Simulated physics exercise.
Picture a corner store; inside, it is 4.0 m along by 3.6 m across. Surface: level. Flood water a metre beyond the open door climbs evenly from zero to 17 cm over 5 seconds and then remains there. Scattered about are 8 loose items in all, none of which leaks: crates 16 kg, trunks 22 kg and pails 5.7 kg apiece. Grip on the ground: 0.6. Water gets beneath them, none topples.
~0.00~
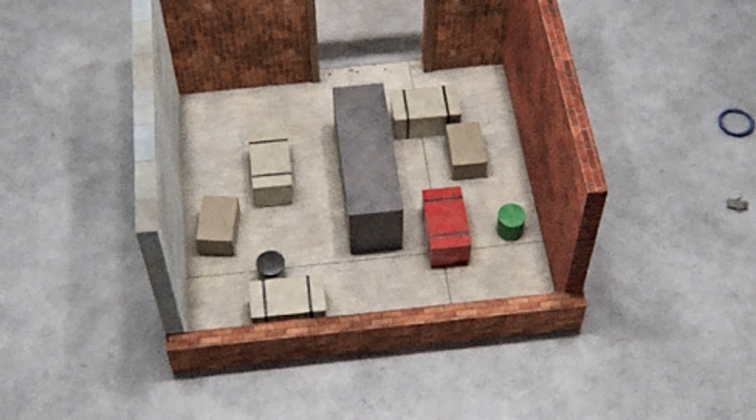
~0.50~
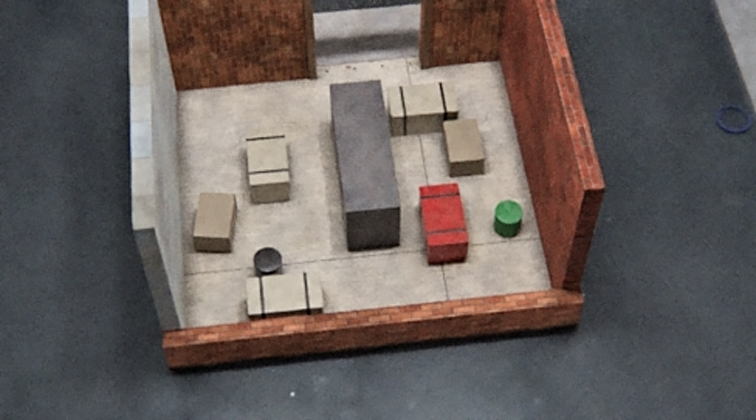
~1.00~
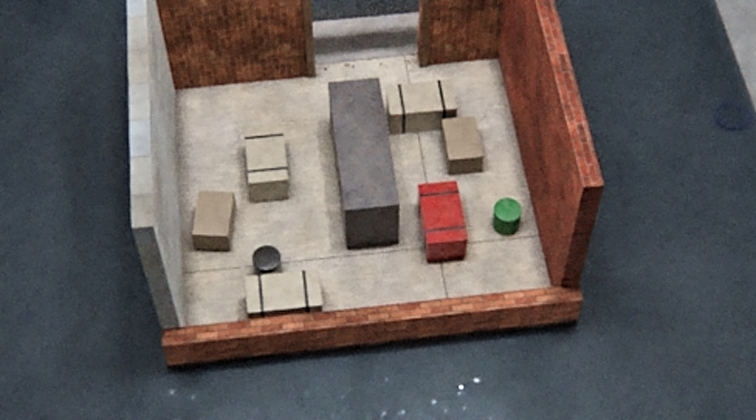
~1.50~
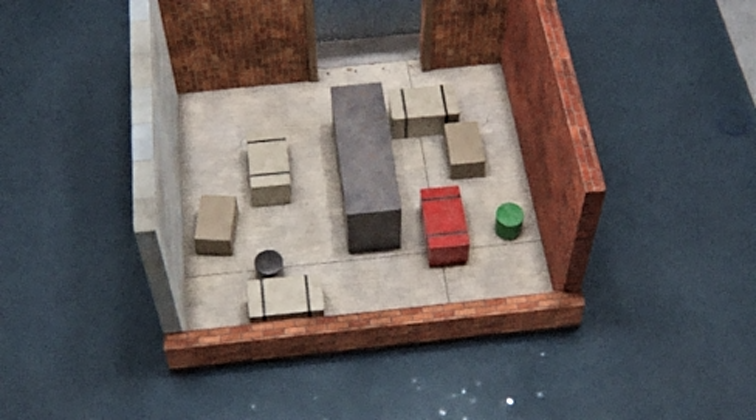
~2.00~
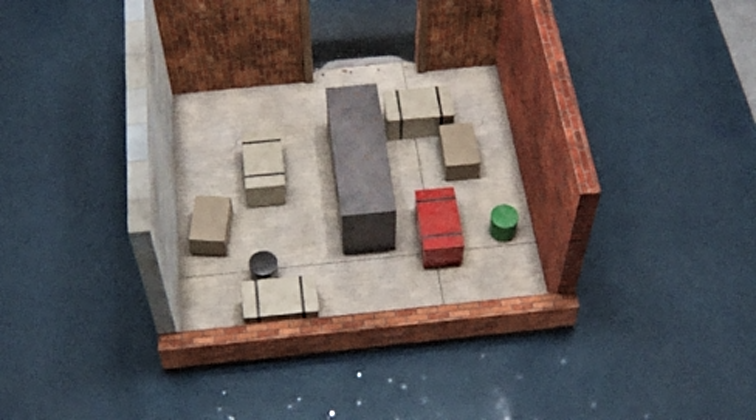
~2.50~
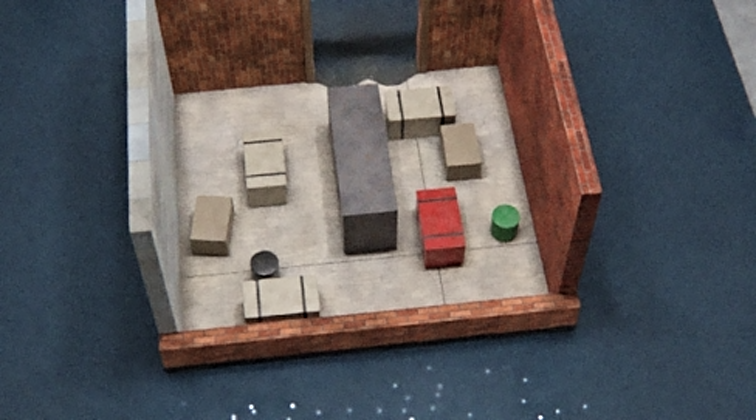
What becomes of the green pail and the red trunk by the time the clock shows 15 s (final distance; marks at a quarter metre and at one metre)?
Outcome: The green pail is far from its start, the red trunk is far from its start.
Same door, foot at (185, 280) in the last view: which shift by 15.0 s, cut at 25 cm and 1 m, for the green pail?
Well, the green pail really gets moving far.
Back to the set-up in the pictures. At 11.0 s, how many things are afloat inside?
It comes to 5 of them.
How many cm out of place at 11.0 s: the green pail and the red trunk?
Close to 100 and 30 centimetres by then.
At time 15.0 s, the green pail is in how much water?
Around 13 cm.
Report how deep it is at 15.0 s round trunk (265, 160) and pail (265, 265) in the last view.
Depth approx. 10 cm / 13 cm.
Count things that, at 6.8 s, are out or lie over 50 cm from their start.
I make it 0.
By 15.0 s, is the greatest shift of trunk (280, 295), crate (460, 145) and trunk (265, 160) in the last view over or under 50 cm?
First greater, then greater, then smaller.
After 3.5 s the green pail is near (506, 216), 0.0 m from its start, aground; the red trunk is near (441, 218), 0.0 m from its start, aground; 0 afloat.
After 6.8 s the green pail is near (506, 216), 0.0 m from its start, aground; the red trunk is near (441, 218), 0.0 m from its start, aground; 0 afloat.
After 11.0 s the green pail is near (470, 285), 1.0 m from its start, afloat; the red trunk is near (431, 240), 0.3 m from its start, afloat; 5 afloat.
After 15.0 s the green pail is near (269, 243), 2.7 m from its start, afloat; the red trunk is near (304, 234), 1.5 m from its start, afloat; 8 afloat.
